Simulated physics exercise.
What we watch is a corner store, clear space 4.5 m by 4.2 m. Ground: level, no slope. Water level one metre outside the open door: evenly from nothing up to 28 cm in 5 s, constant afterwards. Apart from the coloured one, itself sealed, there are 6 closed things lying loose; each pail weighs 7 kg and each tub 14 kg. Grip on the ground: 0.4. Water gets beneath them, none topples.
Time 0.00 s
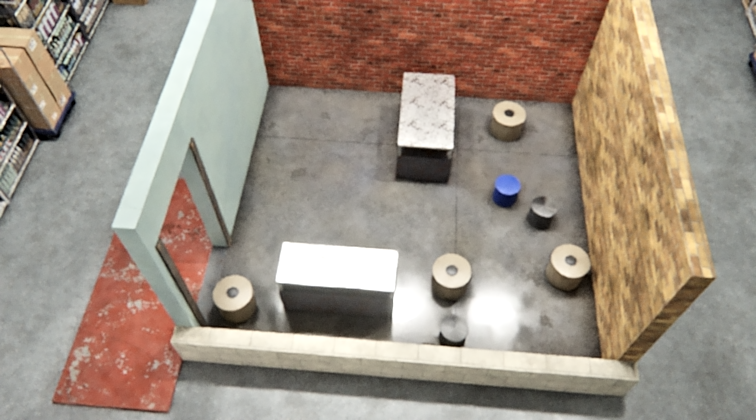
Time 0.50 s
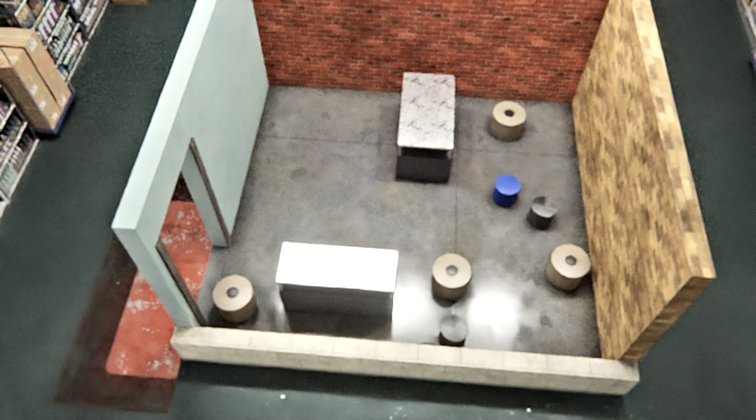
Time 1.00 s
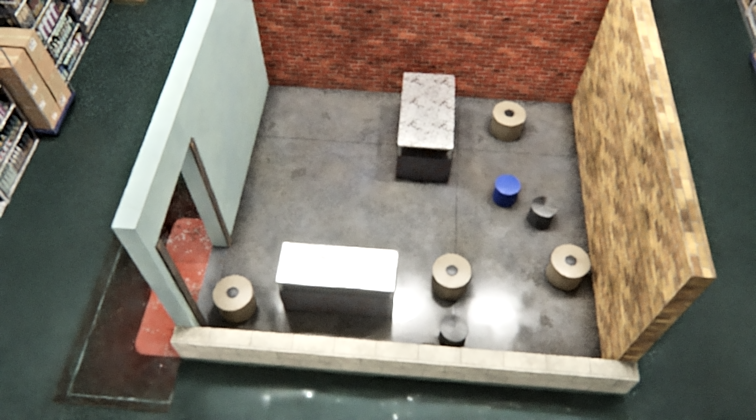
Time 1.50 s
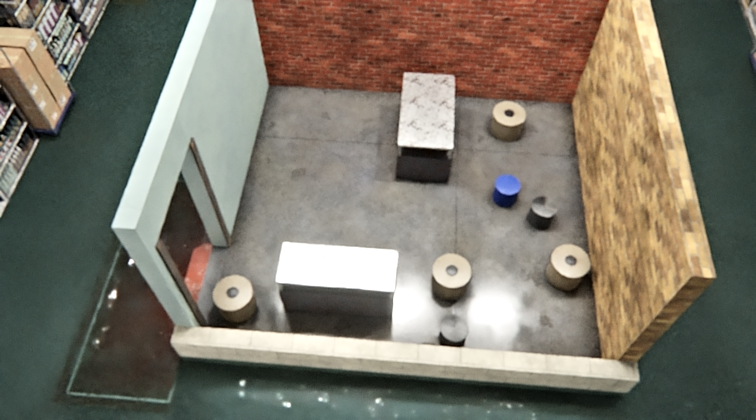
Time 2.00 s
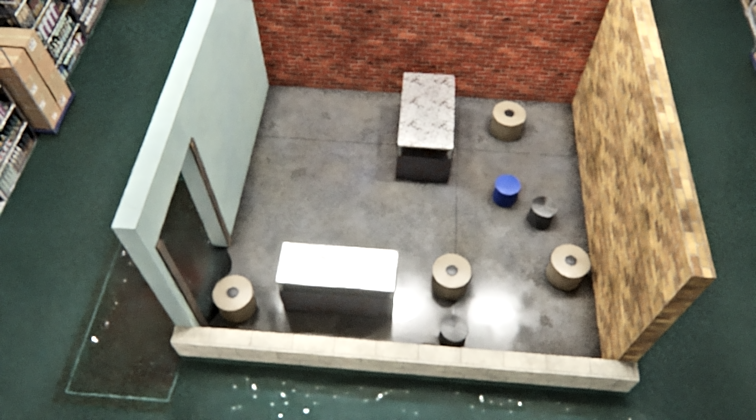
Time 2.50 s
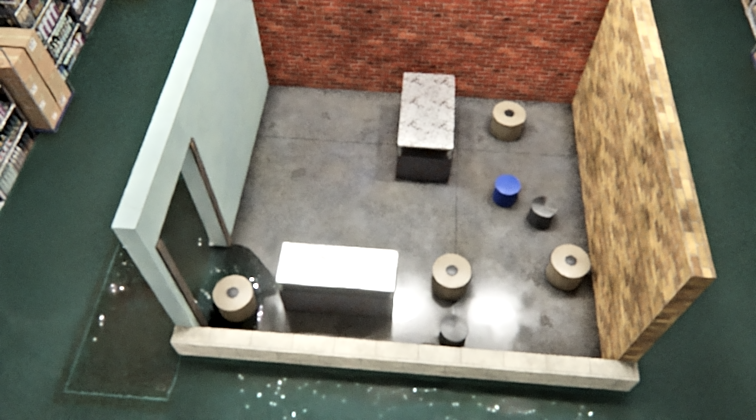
In a corner store seen from above, a walled area holds a white counter, a second table, a blue pail and several round objects. Dark water covers the floor outside, creeps over the red ramp to the open doorway at left, then spreads just inside, while the objects stay still.
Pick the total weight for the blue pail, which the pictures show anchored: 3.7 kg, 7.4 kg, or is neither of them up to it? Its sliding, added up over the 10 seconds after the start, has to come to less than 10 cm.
Neither is up to it.
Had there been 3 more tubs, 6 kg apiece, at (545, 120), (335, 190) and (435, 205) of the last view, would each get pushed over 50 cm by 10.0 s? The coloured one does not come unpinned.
In the order given, within the mark, then beyond the mark, and last beyond the mark.
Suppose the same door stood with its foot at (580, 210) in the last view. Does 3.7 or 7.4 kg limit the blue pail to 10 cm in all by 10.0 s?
Answer: No option succeeds.
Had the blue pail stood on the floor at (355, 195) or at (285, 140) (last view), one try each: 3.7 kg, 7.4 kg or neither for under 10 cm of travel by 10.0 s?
Taking the two spots in turn, neither keeps it, then neither keeps it.
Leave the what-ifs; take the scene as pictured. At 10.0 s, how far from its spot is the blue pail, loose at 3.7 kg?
Close to 150 centimetres.
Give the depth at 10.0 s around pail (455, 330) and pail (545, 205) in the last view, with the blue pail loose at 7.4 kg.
About 11 and 12 cm.
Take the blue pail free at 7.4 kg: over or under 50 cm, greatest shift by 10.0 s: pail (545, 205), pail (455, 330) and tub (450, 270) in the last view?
Exceeded, Exceeded, Not exceeded, in that order.
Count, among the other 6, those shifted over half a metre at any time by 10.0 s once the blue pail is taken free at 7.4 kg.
The count comes to 4.
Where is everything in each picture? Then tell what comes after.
The blue pail at (508, 185) rests on the ground; 0.0 m2 under water; 0 of 7 have shifted, in the first frame.
The blue pail at (508, 185), on the bottom; water covers 0.0 m2; 0 of 7 have shifted, in the second frame.
The blue pail at (508, 185) rests on the ground; 0.0 m2 under water; 0 of 7 have shifted, in the third frame.
The blue pail at (508, 185) rests on the ground; 0.0 m2 under water; 0 of 7 have shifted, in the fourth frame.
The blue pail at (508, 185), on the bottom; 0.0 m2 under water; 0 of 7 have shifted, in the fifth frame.
The blue pail at (508, 185) rests on the ground; water covers 0.4 m2; 0 of 7 have shifted, in the sixth frame.
After 3.5 s the blue pail would be 0 cm from its start with 3.7 kg and 0 cm from its start with 7.4 kg; 0 cm of water round it then.
After 4.5 s the blue pail would be 0 cm from its start with 3.7 kg and 0 cm from its start with 7.4 kg; 0 cm of water round it then.
After 7.0 s the blue pail would be 33 cm from its start with 3.7 kg and 1 cm from its start with 7.4 kg; 5 cm of water round it then.
After 10.0 s the blue pail would be 162 cm from its start with 3.7 kg and 75 cm from its start with 7.4 kg; 10 cm of water round it then.
